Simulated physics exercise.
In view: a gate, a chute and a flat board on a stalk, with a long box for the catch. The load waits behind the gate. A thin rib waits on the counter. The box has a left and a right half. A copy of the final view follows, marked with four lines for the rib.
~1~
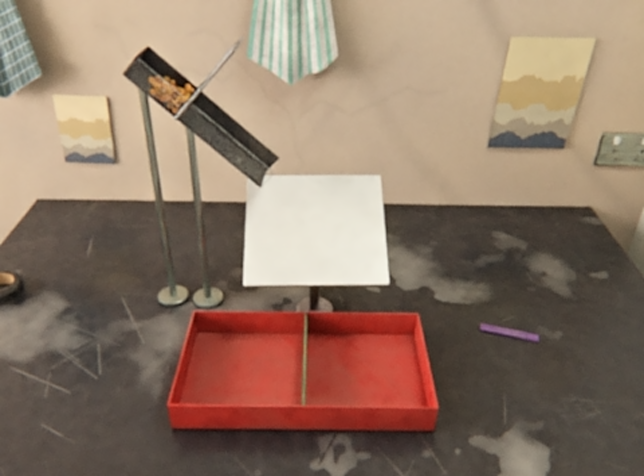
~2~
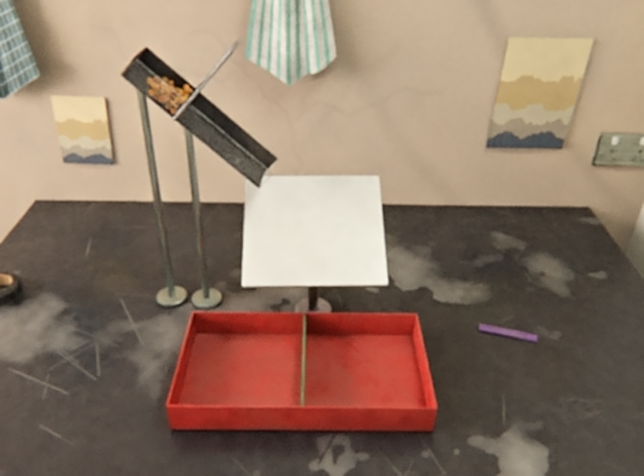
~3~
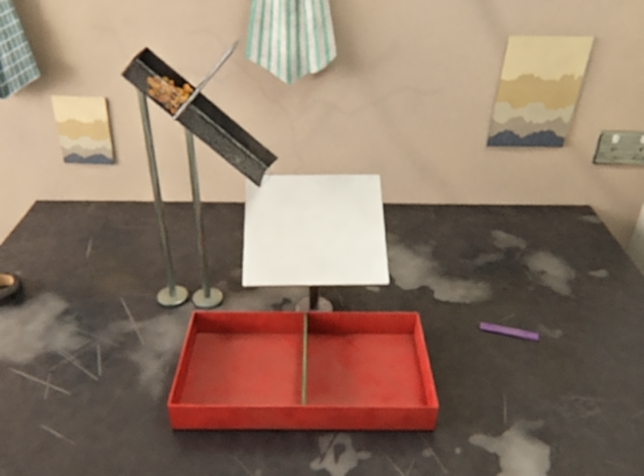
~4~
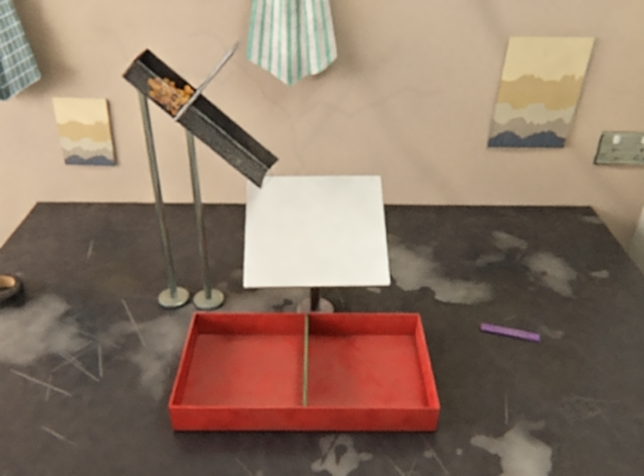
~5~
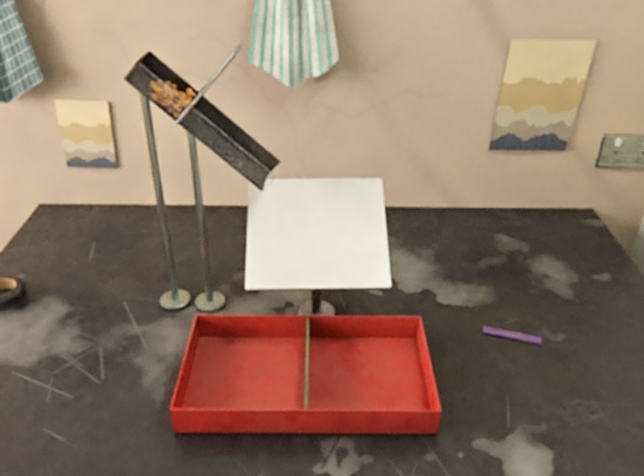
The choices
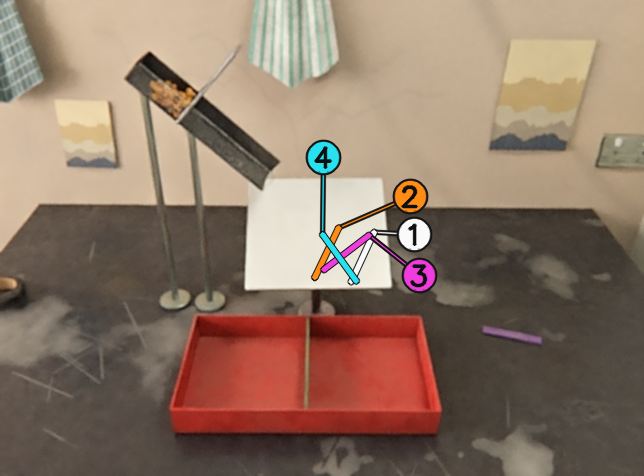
Nothing moves apart from a slight shake of the view; small golden-brown pieces stay behind the gate in a dark chute sloping down to the right, above a tilted white board and an empty red box with two halves.
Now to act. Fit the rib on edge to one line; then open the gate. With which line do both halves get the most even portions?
Choose 3.
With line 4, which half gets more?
More lands on the right.
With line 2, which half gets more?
Left.
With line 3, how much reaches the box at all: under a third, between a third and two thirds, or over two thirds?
Over two thirds.
On the marked copy, line 1 from (374, 232) to (351, 281); line 2 from (338, 227) to (314, 277); line 3 from (369, 235) to (323, 269); line 4 from (322, 234) to (356, 281).
For line 1, of what is caught, a small part in the left half, nearly all in the right.
For line 2, of what is caught, most in the left half, about a quarter in the right.
For line 3, of what is caught, about half in the left half, about half in the right.
For line 4, of what is caught, a small part in the left half, most in the right.
